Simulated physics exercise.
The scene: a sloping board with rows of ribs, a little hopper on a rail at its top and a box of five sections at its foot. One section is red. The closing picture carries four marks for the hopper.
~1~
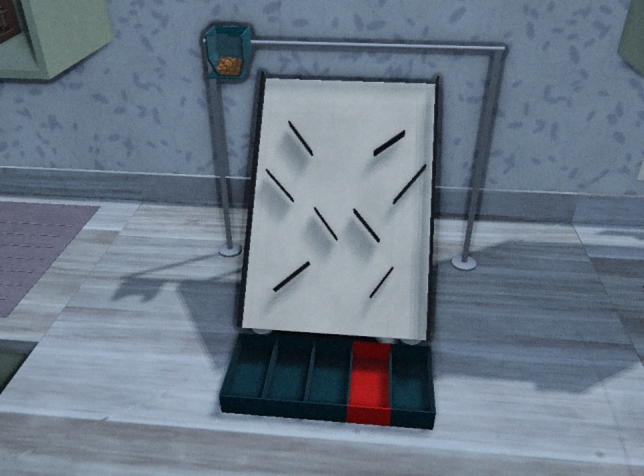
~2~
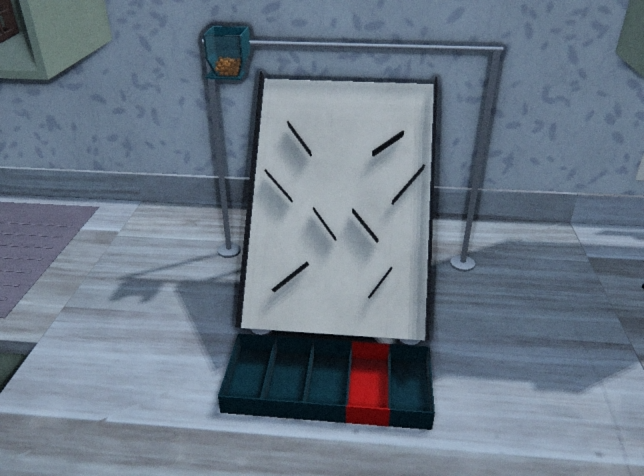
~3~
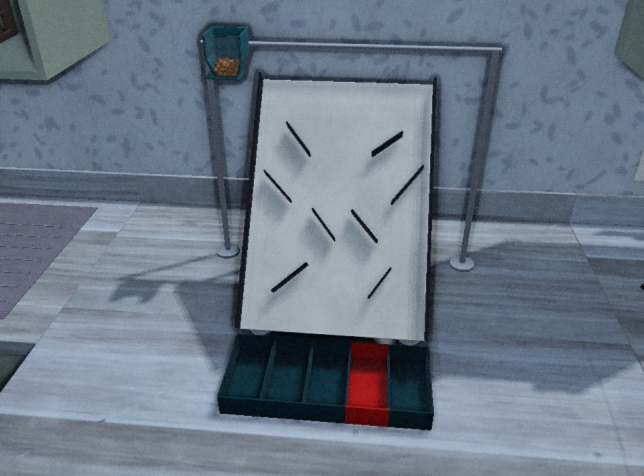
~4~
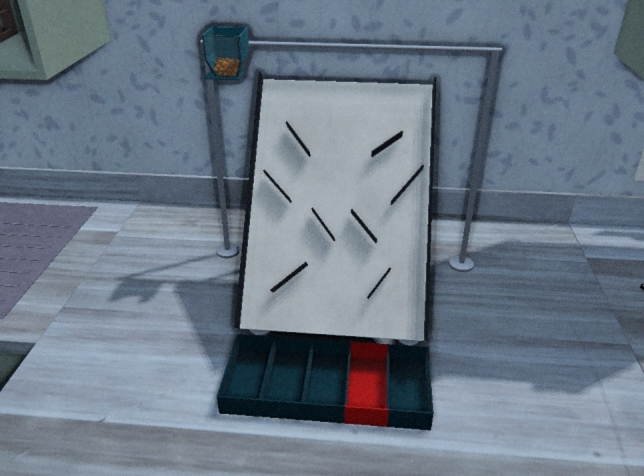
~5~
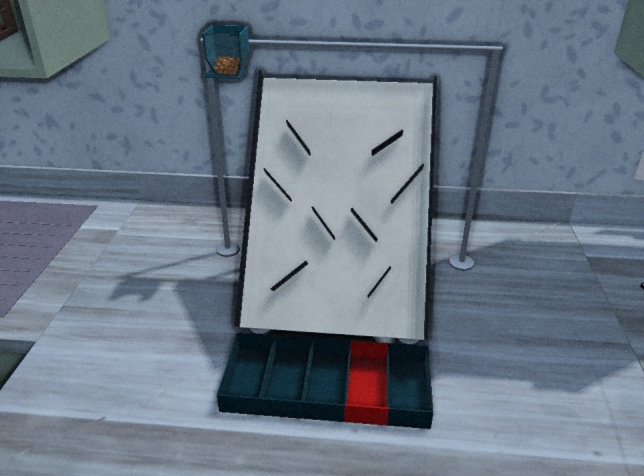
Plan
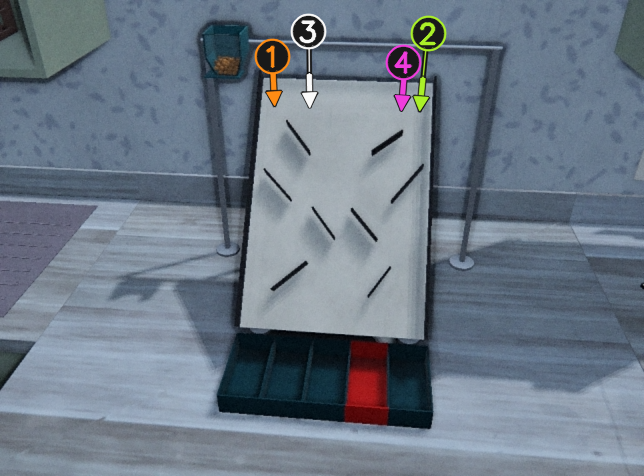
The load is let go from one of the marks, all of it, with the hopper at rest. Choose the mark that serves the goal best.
Best: 3.
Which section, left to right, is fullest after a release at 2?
It is the fifth one.
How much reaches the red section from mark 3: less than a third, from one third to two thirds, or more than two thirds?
It is from one third to two thirds.
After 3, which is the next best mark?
That would be 4.
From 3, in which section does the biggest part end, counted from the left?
The fourth from the left.
On the marked copy, mark 1 meets the board at (274, 100); mark 2 meets the board at (420, 105); mark 3 meets the board at (309, 101); mark 4 meets the board at (401, 105).
With 1, a small share in the red section, the bulk in other sections, only a few outside the box.
With 2, only a few in the red section, all but a few in other sections, only a few held on the board.
With 3, close to half in the red section, close to half in other sections.
With 4, close to a quarter in the red section, the bulk in other sections, only a few held on the board.
